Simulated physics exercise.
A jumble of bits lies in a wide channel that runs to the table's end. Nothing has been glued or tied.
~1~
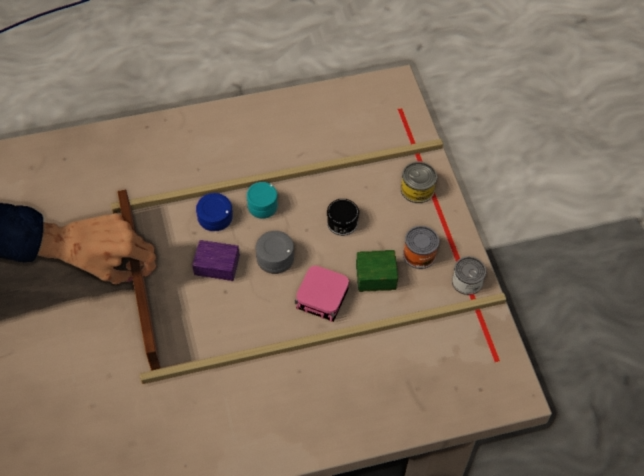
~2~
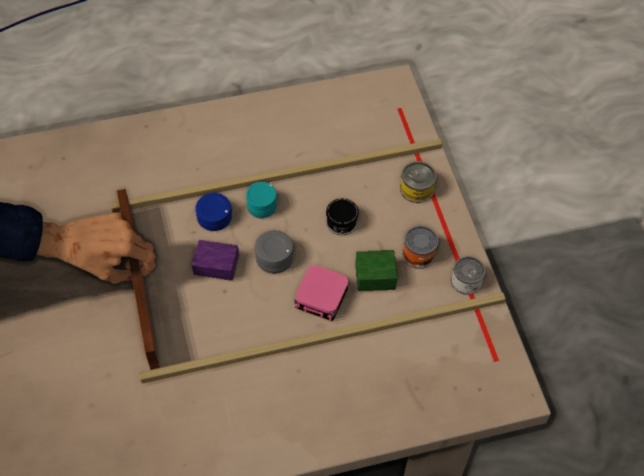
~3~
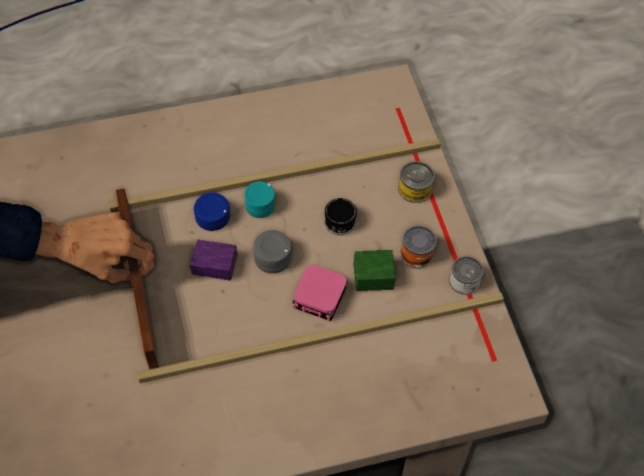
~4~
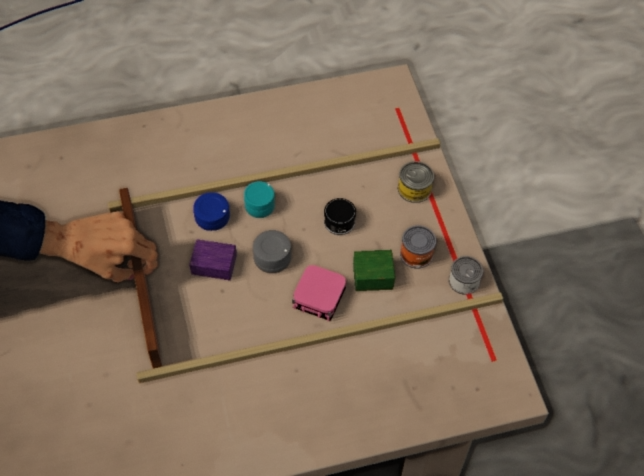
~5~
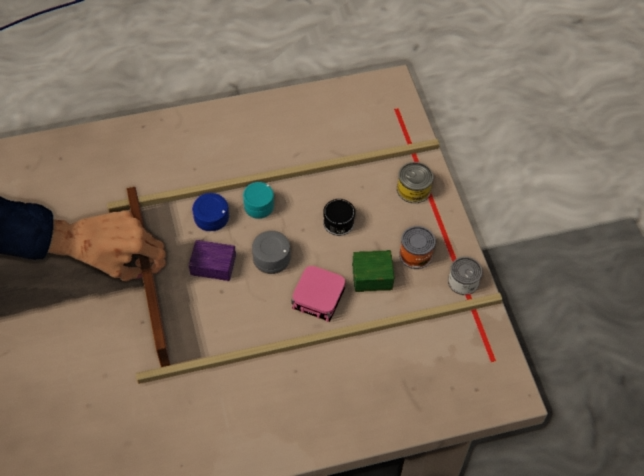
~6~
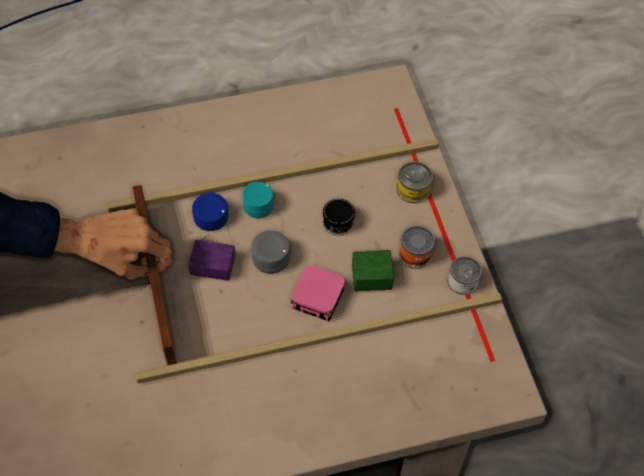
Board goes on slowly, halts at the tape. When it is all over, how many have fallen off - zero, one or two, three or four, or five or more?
In the end, five or more have fallen off.
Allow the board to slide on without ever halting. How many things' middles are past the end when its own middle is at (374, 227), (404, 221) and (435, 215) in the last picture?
Respectively 0, 2 and 6.
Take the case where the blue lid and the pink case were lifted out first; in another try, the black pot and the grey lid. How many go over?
Try 1: 3; try 2: 4.
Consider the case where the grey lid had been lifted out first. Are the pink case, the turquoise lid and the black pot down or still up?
Pink case: Still there. Turquoise lid: Over the edge. Black pot: Over the edge.
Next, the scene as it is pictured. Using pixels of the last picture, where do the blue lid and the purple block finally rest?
The blue lid settles near (438, 168); as for the purple block, near (457, 206).
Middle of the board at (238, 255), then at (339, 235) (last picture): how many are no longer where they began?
Tally: First 4; then 8.
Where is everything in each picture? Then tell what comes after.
White tin (469, 276); yellow tin (419, 183); orange pot (421, 247); board (138, 277); tape (445, 225), in the first frame.
Yellow tin (418, 182); blue lid (214, 212), in the second frame.
Orange pot (418, 247); black pot (340, 217), in the third frame.
White tin (466, 275); turquoise lid (260, 200), in the fourth frame.
Yellow tin (415, 183); purple block (213, 260), in the fifth frame.
White tin (464, 276); yellow tin (414, 182); orange pot (417, 248); board (154, 273); tape (440, 224), in the sixth frame.
Early on, none off yet; white tin at rest near (464, 276); yellow tin at rest near (414, 182); orange pot at rest near (417, 248).
A while later, none off yet; white tin at rest near (464, 276); yellow tin at rest near (414, 182); orange pot moving near (424, 244).
Further along, none off yet; white tin moving near (472, 277); yellow tin travelled about its own width near (452, 168); orange pot leaning well over near (501, 235).
Finally, the number that fall off is five or more; lost, grey lid, turquoise lid, black pot, green block, orange pot and yellow tin.
